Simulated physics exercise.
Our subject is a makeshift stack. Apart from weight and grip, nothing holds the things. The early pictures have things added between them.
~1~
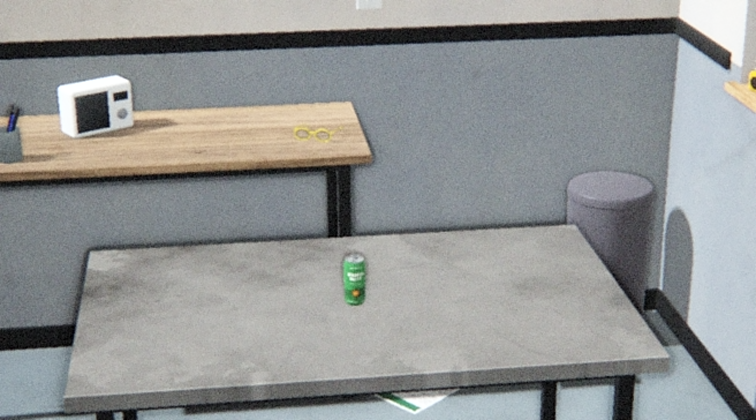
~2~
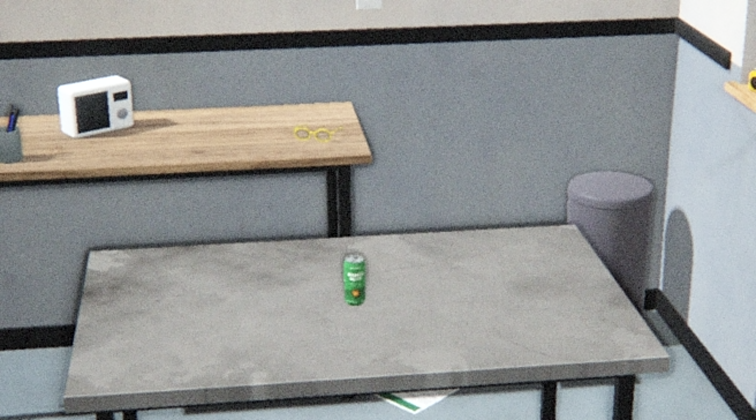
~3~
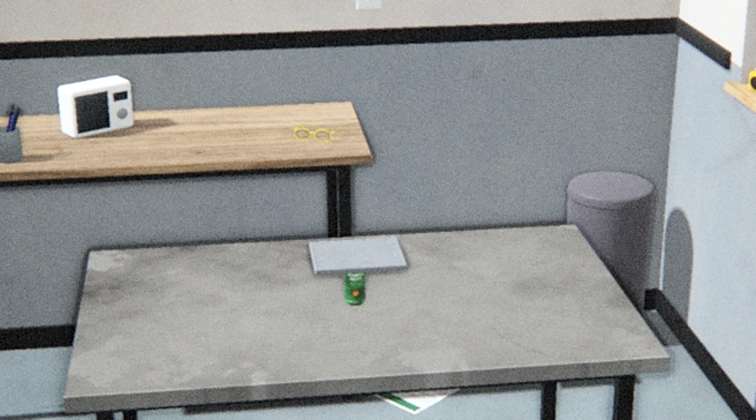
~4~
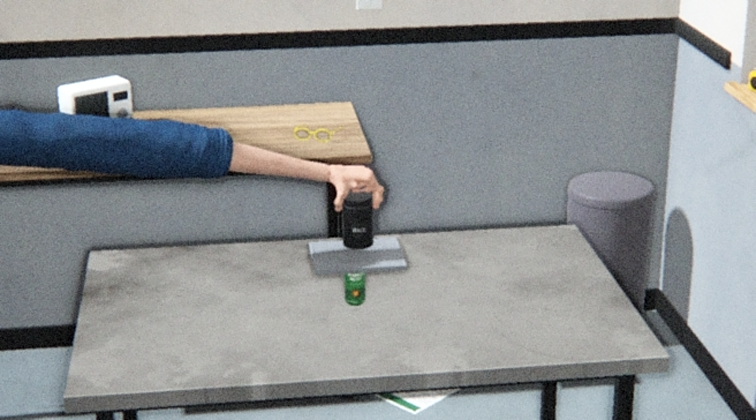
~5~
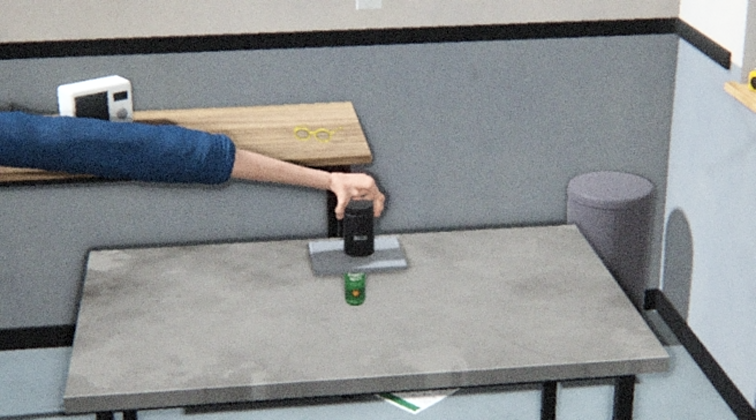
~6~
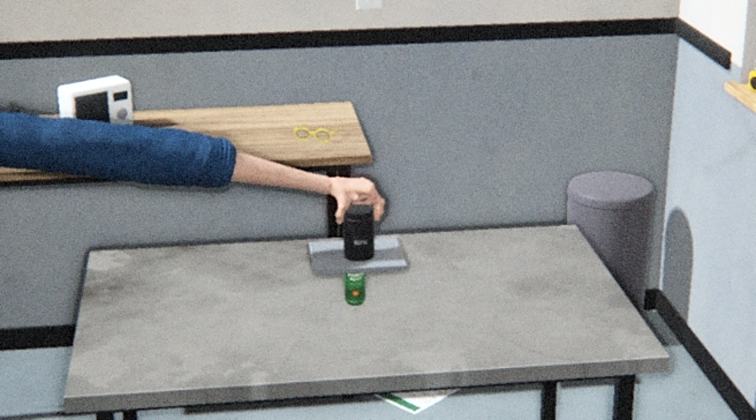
At first, a green can stands alone on a grey table, with a white appliance and yellow glasses on a wooden desk behind. Then a flat grey lid appears on top of the can, and a blue-sleeved arm reaches in from the left, lowering a black jar onto the lid, hand still on it.
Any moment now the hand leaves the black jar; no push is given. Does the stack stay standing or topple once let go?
My guess is it stays in place.
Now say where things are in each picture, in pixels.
In the first picture, the last thing is not in view yet.
In the second picture, the last thing is not in view yet.
In the third picture, the last thing is not in view yet; grey lid (357, 256).
In the fourth picture, on its way; black jar (358, 220); grey lid (357, 256).
In the fifth picture, on its way; black jar (359, 228); grey lid (357, 256).
In the sixth picture, in place under the hand; black jar (359, 232); grey lid (357, 256).
Then, 0.20 s on from there, no change.
Then, 0.40 s on from there, black jar resting near (359, 233).
In the end, all 3 unmoved. At the end, from the last picture's camera, black jar near (359, 233). The stack stays up.
